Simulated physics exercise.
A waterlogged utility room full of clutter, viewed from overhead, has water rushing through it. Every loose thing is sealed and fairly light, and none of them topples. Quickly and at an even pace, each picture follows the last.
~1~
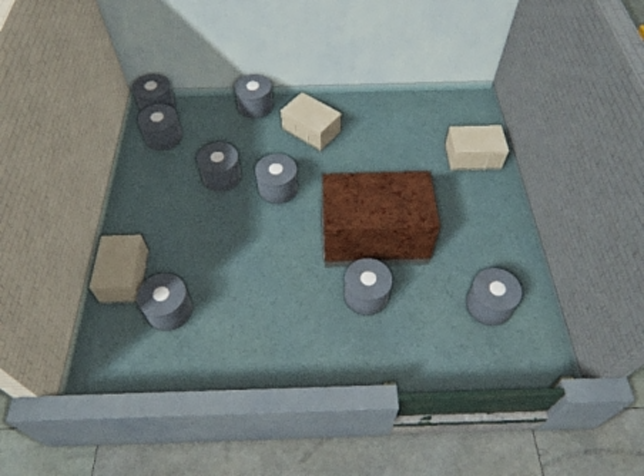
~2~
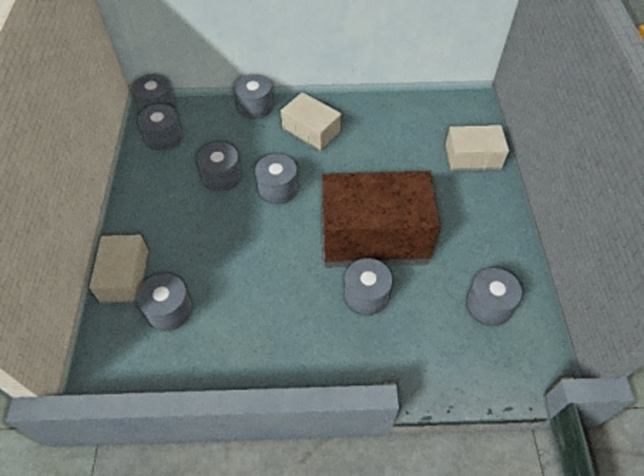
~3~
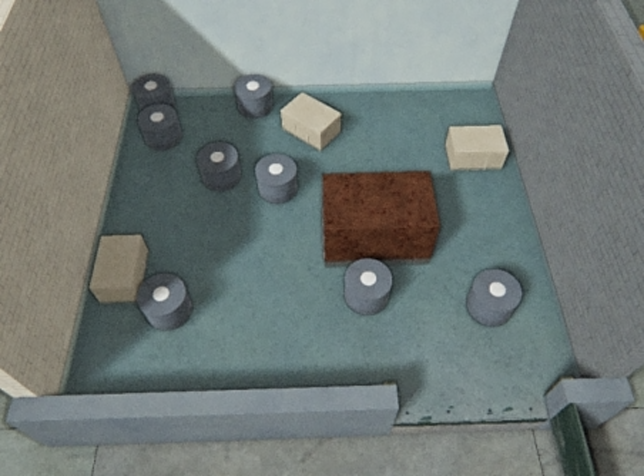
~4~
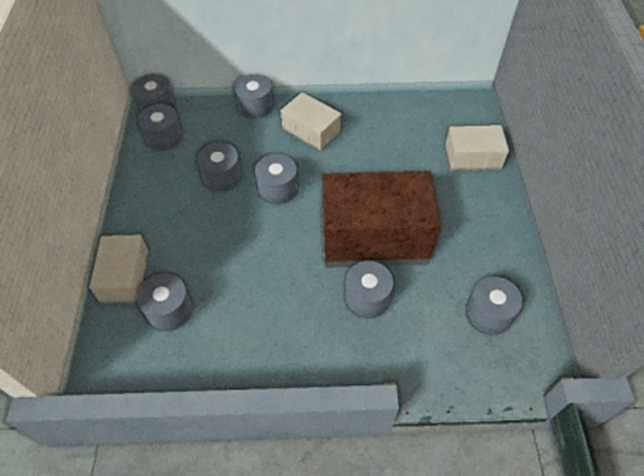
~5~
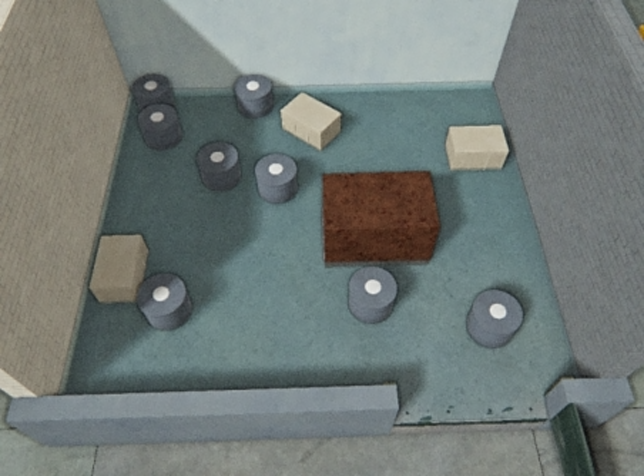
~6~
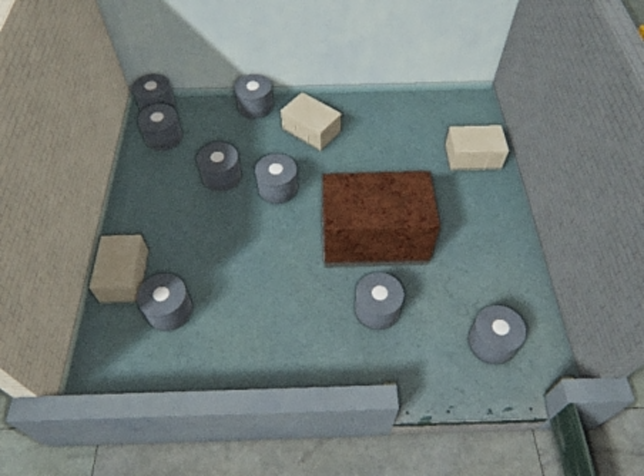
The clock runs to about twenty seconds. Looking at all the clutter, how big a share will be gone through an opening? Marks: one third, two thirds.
The portion will probably sit in the middle band.
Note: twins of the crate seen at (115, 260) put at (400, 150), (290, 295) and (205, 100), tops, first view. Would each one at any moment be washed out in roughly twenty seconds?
In order: Exits; exits; never exits.
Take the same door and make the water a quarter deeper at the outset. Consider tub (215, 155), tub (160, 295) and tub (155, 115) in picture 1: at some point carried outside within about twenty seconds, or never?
Object by object the verdict is never escapes, leaves, never escapes.
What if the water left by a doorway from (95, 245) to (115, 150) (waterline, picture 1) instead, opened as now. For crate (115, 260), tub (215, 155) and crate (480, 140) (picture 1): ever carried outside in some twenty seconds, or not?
One by one, that's lost, lost, not lost.
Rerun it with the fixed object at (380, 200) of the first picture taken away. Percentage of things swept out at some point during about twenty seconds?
Roughly 40 per cent.
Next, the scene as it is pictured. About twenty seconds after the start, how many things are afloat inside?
7 in all.
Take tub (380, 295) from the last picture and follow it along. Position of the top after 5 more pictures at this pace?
Estimated top position: Approximately (434, 326).
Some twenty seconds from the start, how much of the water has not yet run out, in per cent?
Estimate: Roughly 52 %.
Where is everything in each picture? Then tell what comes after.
In the first picture, a tub at (497, 289) floats; a tub at (369, 279), afloat; 0 of 11 have shifted.
In the second picture, a tub at (497, 289), afloat; a tub at (369, 279), afloat; 0 of 11 have shifted.
In the third picture, a tub at (497, 290), afloat; a tub at (369, 279) floats; 0 of 11 have shifted.
In the fourth picture, a tub at (498, 297), afloat, close to its start; a tub at (369, 281) floats; 1 of 11 have shifted.
In the fifth picture, a tub at (498, 311) floats, close to its start; a tub at (373, 287) floats, close to its start; 2 of 11 have shifted.
In the sixth picture, a tub at (501, 328), afloat, a stride from its start; a tub at (380, 293) floats, close to its start; 2 of 11 have shifted.
A moment on, 1 of 11 are out; 10 afloat.
Next, 2 of 11 are out; 9 afloat.
Later, 4 of 11 are out; 7 afloat.
In the end, 4 of 11 are out; 7 afloat.
